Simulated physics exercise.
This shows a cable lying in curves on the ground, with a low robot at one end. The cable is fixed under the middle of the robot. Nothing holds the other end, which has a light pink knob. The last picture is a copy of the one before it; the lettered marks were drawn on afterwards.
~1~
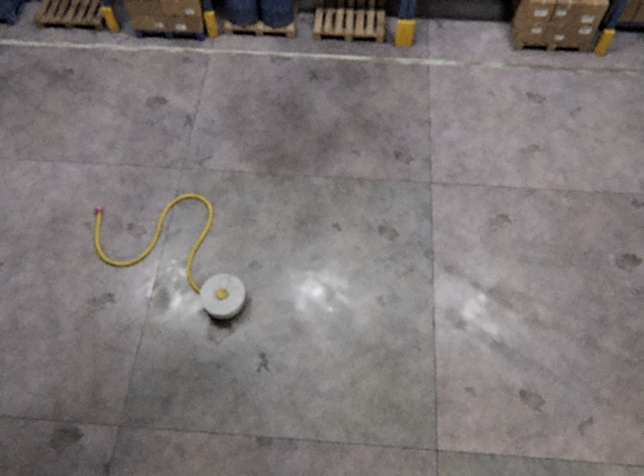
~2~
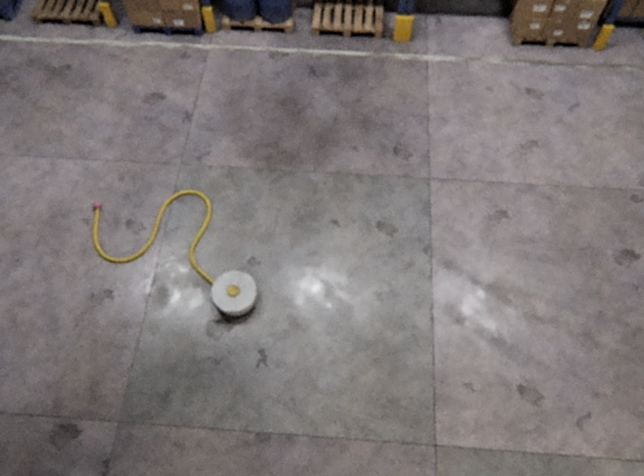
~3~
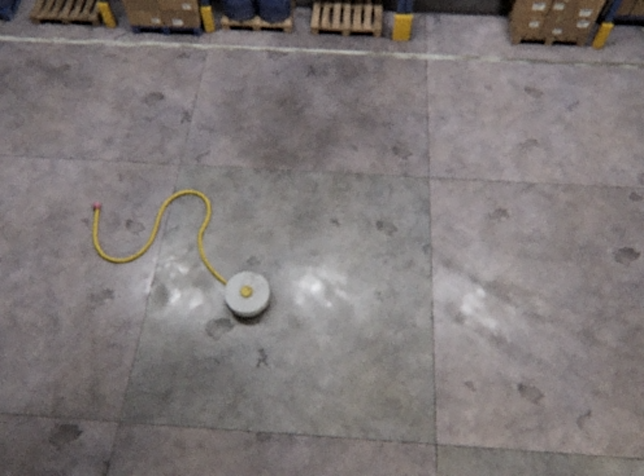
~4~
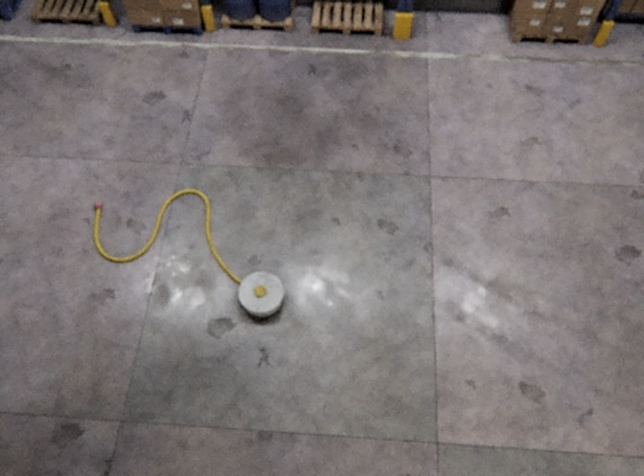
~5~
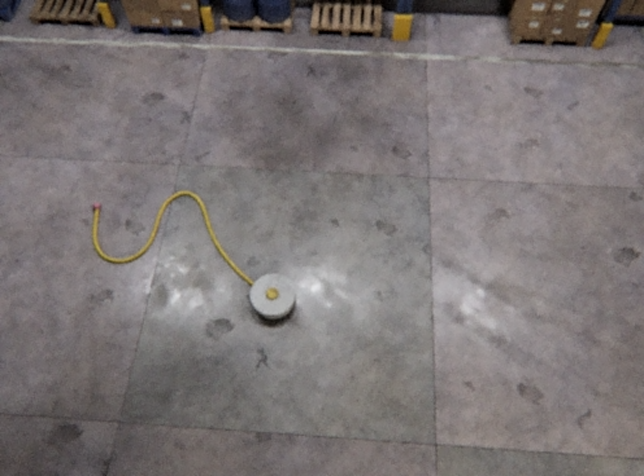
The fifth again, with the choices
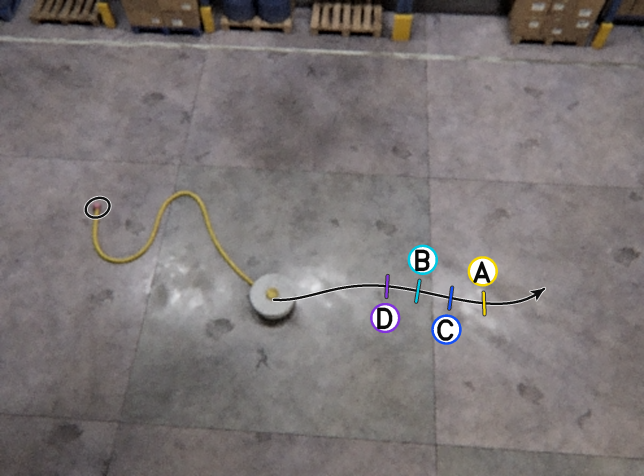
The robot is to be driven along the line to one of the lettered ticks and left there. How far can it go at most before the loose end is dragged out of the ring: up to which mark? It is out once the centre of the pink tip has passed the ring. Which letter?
Up to mark B.
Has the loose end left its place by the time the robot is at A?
Yes.
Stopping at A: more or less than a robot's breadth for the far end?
More.
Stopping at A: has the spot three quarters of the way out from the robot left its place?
Yes.
On the marked copy, A at (484, 303); B at (418, 291); C at (451, 298); D at (387, 286); the ring at (98, 208); the route from (274, 300) via (411, 290) to (544, 289).
Following B. Soon after the start, robot (324, 289), middle of the cable (180, 211), free end (97, 206).
Later, robot (375, 282), middle of the cable (205, 237), free end (97, 206).
In the end, robot (419, 288), middle of the cable (239, 259), free end (96, 208); the free end is still in its ring.
As for the rest, A drags the free end to (136, 233); C drags the free end to (109, 224); D is safe but short.
